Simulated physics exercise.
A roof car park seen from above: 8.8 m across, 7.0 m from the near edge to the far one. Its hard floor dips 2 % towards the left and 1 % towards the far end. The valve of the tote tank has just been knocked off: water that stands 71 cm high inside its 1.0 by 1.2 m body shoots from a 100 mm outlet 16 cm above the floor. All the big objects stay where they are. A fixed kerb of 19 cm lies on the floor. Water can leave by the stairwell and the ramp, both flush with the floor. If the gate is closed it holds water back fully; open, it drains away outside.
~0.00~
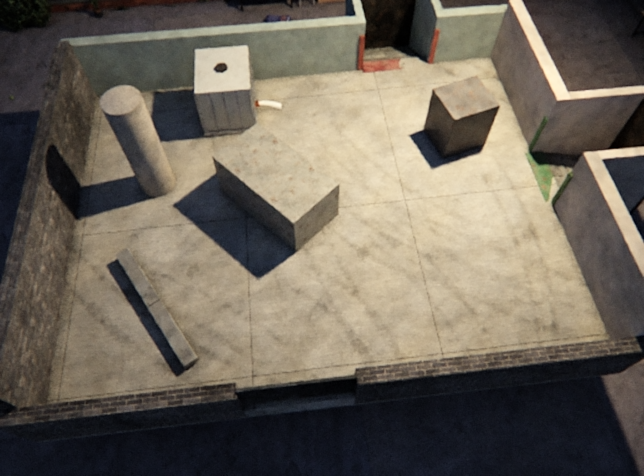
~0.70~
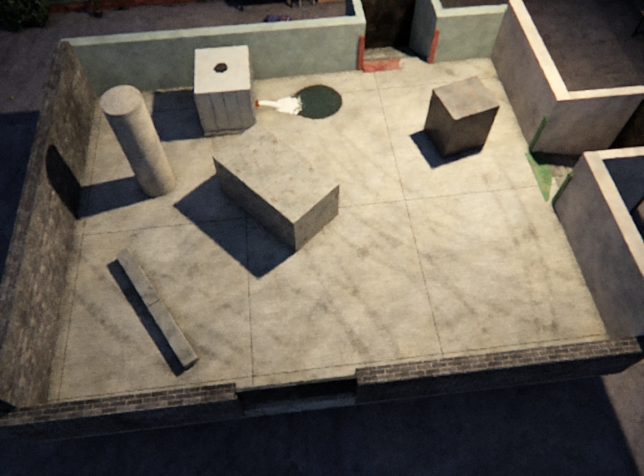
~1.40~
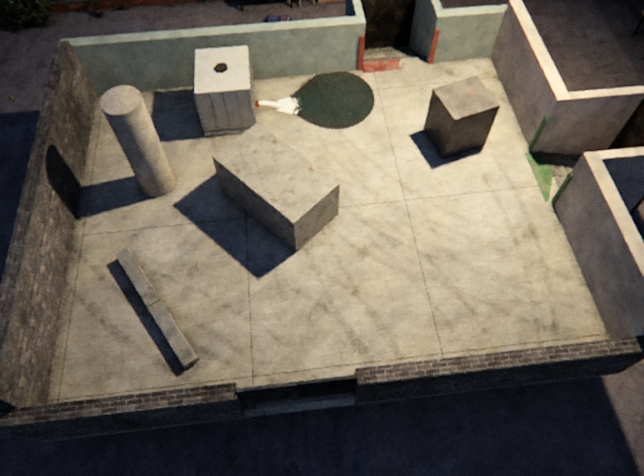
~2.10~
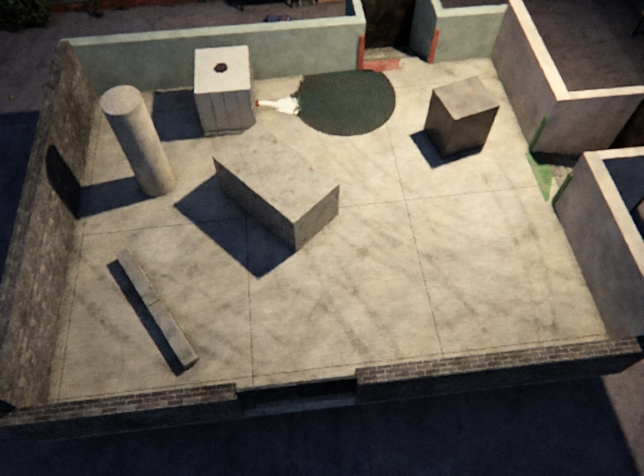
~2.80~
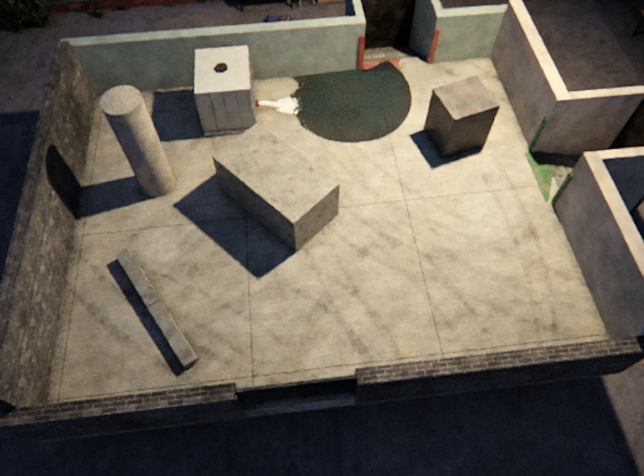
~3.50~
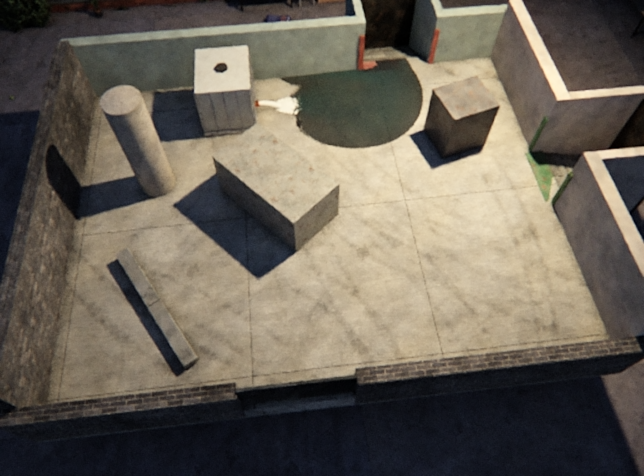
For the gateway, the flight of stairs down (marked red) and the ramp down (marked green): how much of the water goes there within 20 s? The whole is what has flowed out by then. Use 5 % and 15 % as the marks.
Shares: The gateway takes not even 5 %; the flight of stairs down (marked red) takes more than 15 %; the ramp down (marked green) takes under 5 %.
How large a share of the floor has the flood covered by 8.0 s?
Near 15 per cent is wet.
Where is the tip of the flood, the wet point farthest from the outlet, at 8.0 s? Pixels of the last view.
At about (452, 64).
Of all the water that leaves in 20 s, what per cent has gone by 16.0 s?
Some 80 per cent by then.
After 5.0 s water covers 10 % of the floor and is deepest (4 cm) near (287, 103); gone so far, the gateway 0 %, the flight of stairs down (marked red) 2 %, the ramp down (marked green) 0 %.
After 8.0 s water covers 15 % of the floor and is deepest (4 cm) near (287, 103); gone so far, the gateway 0 %, the flight of stairs down (marked red) 8 %, the ramp down (marked green) 0 %.
After 12.0 s water covers 20 % of the floor and is deepest (4 cm) near (341, 75); gone so far, the gateway 0 %, the flight of stairs down (marked red) 18 %, the ramp down (marked green) 0 %.
After 16.0 s water covers 20 % of the floor and is deepest (6 cm) near (279, 104); gone so far, the gateway 0 %, the flight of stairs down (marked red) 26 %, the ramp down (marked green) 0 %.
After 20.0 s water covers 25 % of the floor and is deepest (6 cm) near (279, 104); gone so far, the gateway 0 %, the flight of stairs down (marked red) 32 %, the ramp down (marked green) 0 %.
